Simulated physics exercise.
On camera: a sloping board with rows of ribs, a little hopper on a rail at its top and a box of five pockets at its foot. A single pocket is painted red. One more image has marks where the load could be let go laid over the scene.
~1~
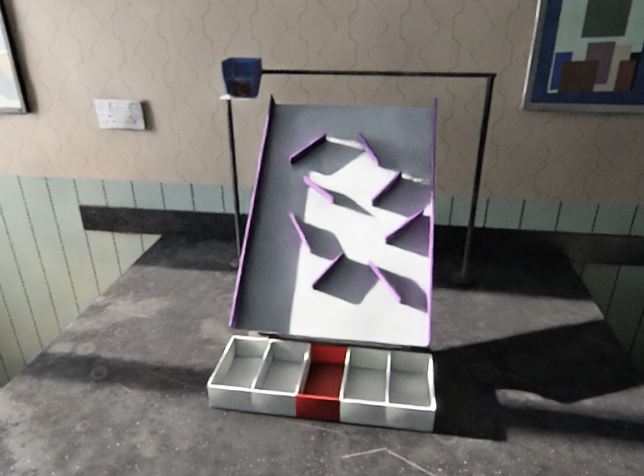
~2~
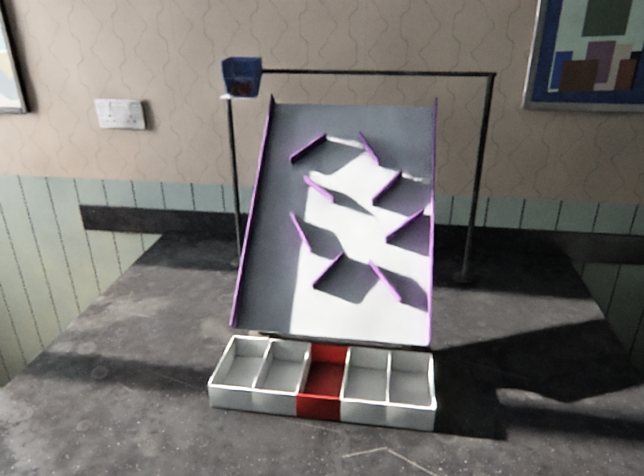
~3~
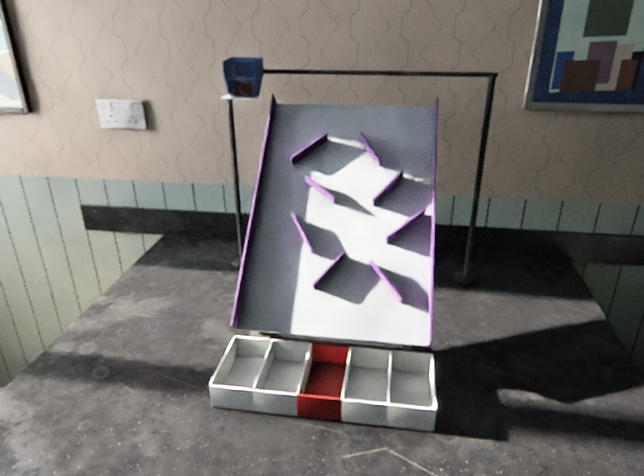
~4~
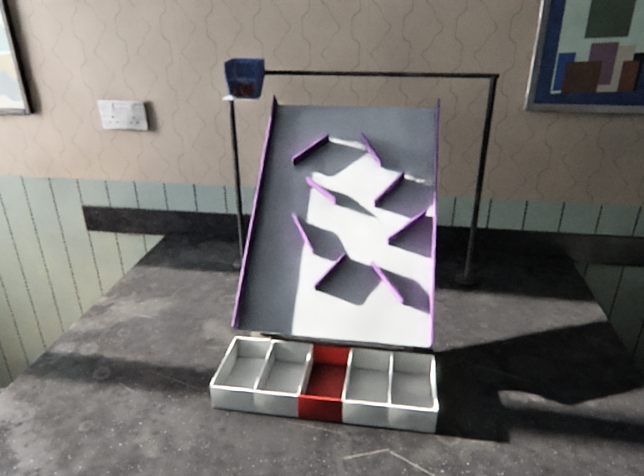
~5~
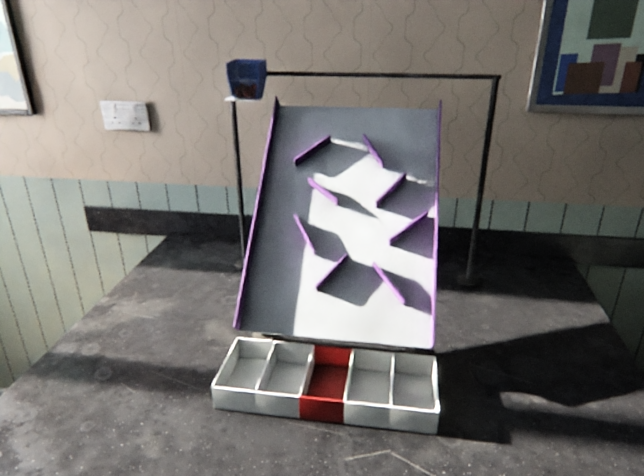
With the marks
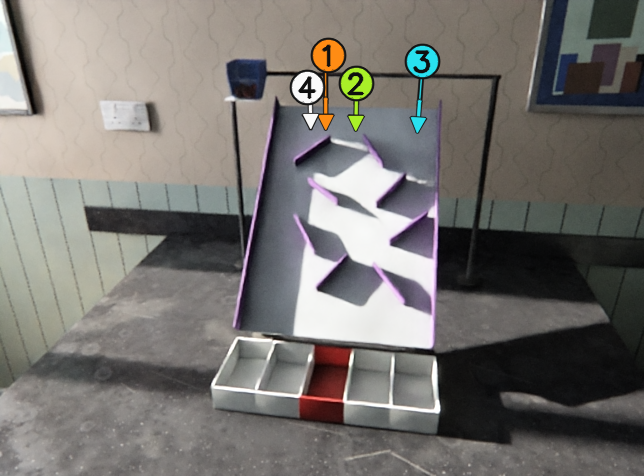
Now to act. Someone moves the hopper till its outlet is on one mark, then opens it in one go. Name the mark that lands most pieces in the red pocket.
3.
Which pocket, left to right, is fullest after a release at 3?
The third from the left.
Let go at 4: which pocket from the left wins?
The first.
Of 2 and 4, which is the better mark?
It is 2.
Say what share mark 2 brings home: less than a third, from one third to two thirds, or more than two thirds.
It is less than a third.
On the marked copy, mark 1 meets the board at (325, 124); mark 2 meets the board at (355, 125); mark 3 meets the board at (417, 127); mark 4 meets the board at (310, 123).
With 1, a small part in the red pocket, most in other pockets, a stray few held on the board.
With 2, a small part in the red pocket, most in other pockets, a small part held on the board.
With 3, about a third in the red pocket, about half in other pockets, a small part held on the board.
With 4, none in the red pocket, all in other pockets.
